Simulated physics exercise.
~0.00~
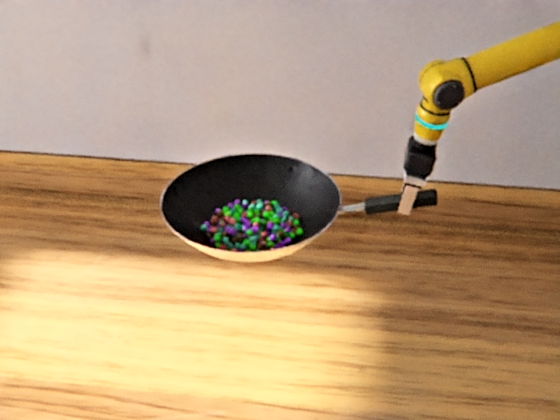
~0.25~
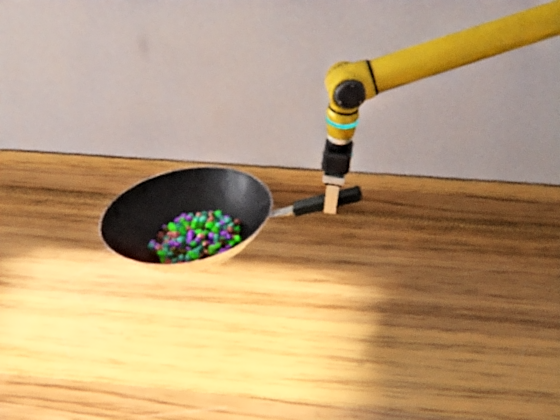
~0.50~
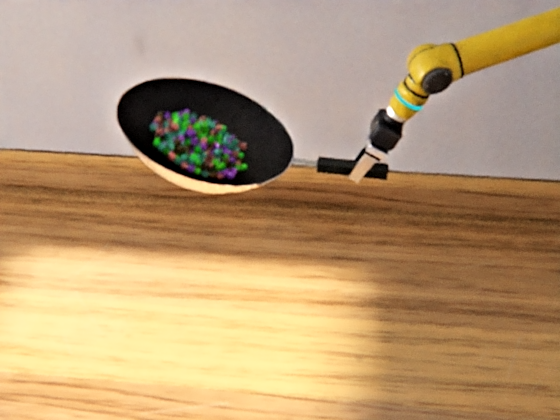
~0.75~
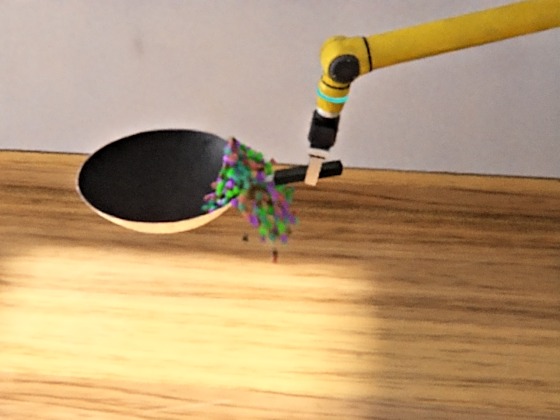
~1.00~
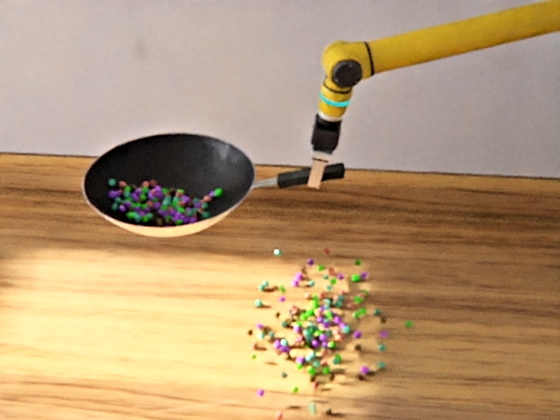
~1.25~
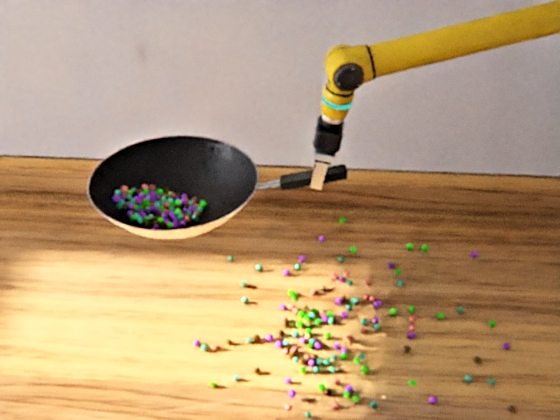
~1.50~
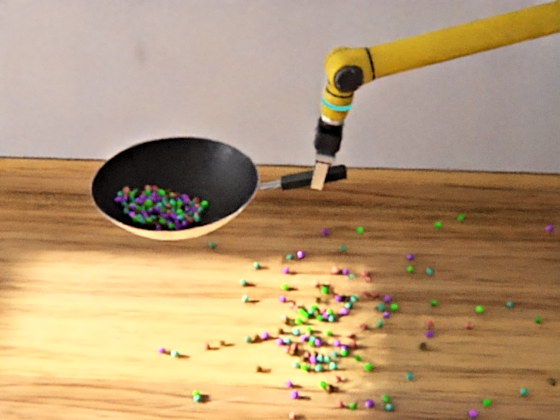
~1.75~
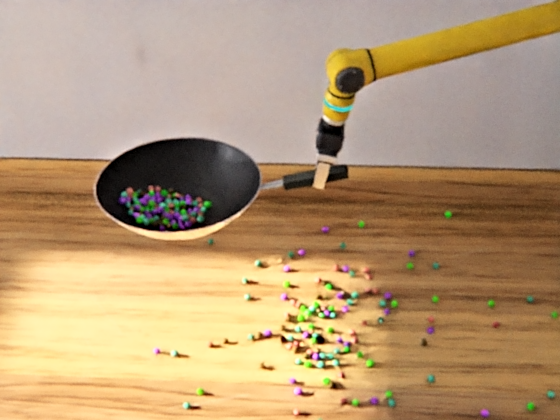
On a wooden tabletop, a yellow robot arm jerking a black wok of colourful sweets, spilling many across the wood, some remaining inside.
